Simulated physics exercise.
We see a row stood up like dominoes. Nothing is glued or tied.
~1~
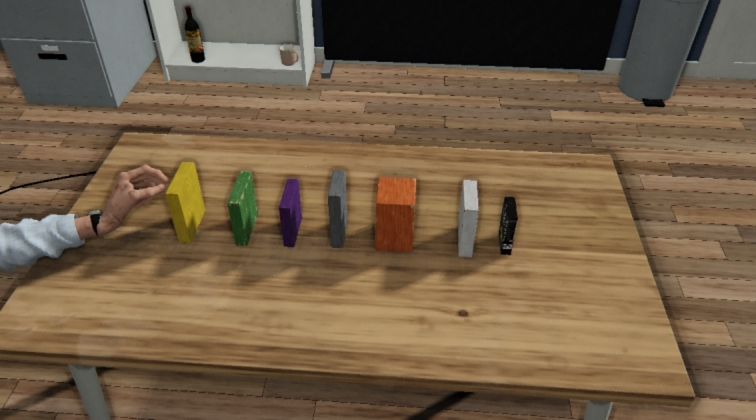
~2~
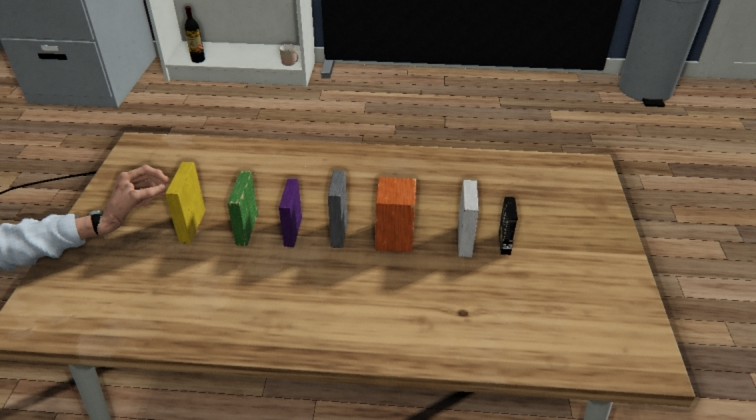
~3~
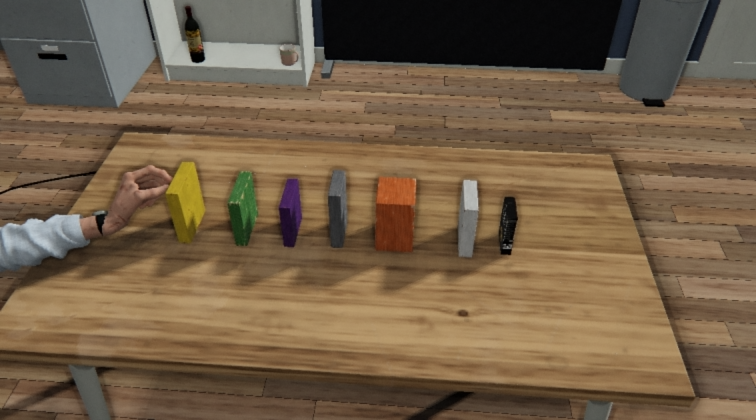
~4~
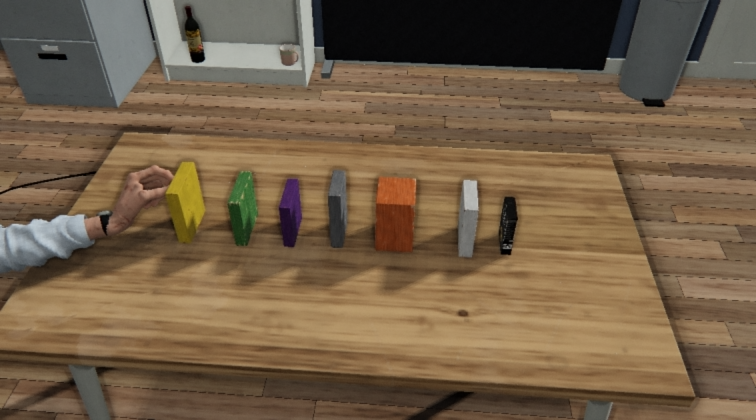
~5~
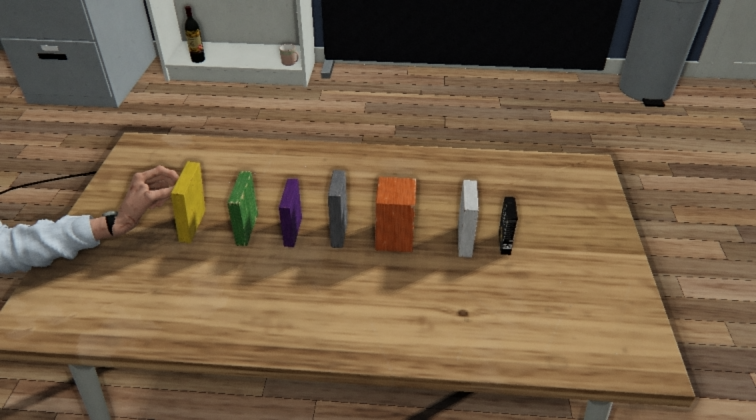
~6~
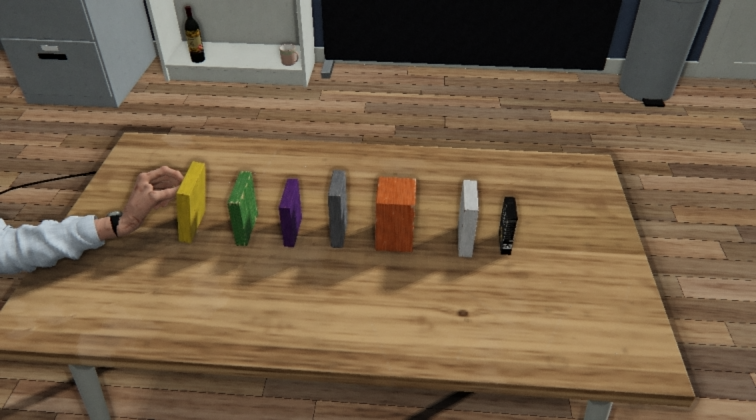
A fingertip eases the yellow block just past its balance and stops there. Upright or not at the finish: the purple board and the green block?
The purple board falls over, the green block falls over.
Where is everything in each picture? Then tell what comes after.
The first picture shows purple board (291, 213); green block (244, 209).
The second picture shows grey board (338, 210); orange block (396, 215).
The third picture shows white board (468, 219); grey board (338, 210).
The fourth picture shows orange block (396, 215); white board (468, 219).
The fifth picture shows yellow block 5° over; grey board (338, 210); orange block (396, 215).
The sixth picture shows yellow block 10° over; purple board (291, 213); green block (244, 209).
Then, 0.40 s past the last view, yellow block 74° over; green block rocked 42° from its first pose near (264, 212).
Then, 0.50 s past the last view, yellow block 80° over; green block rocked 69° from its first pose near (276, 220); purple board rocked 47° from its first pose near (313, 217).
Then, 0.70 s past the last view, yellow block 90° over; purple board on its side near (323, 230); green block on its side near (277, 222); grey board rocked 14° from its first pose.
Finally, down or leaning hard on the table, purple board and green block; moved from the start, grey board; the other 2 still in place. Final places as the last picture's camera would see them, purple board near (323, 230), green block near (277, 222).
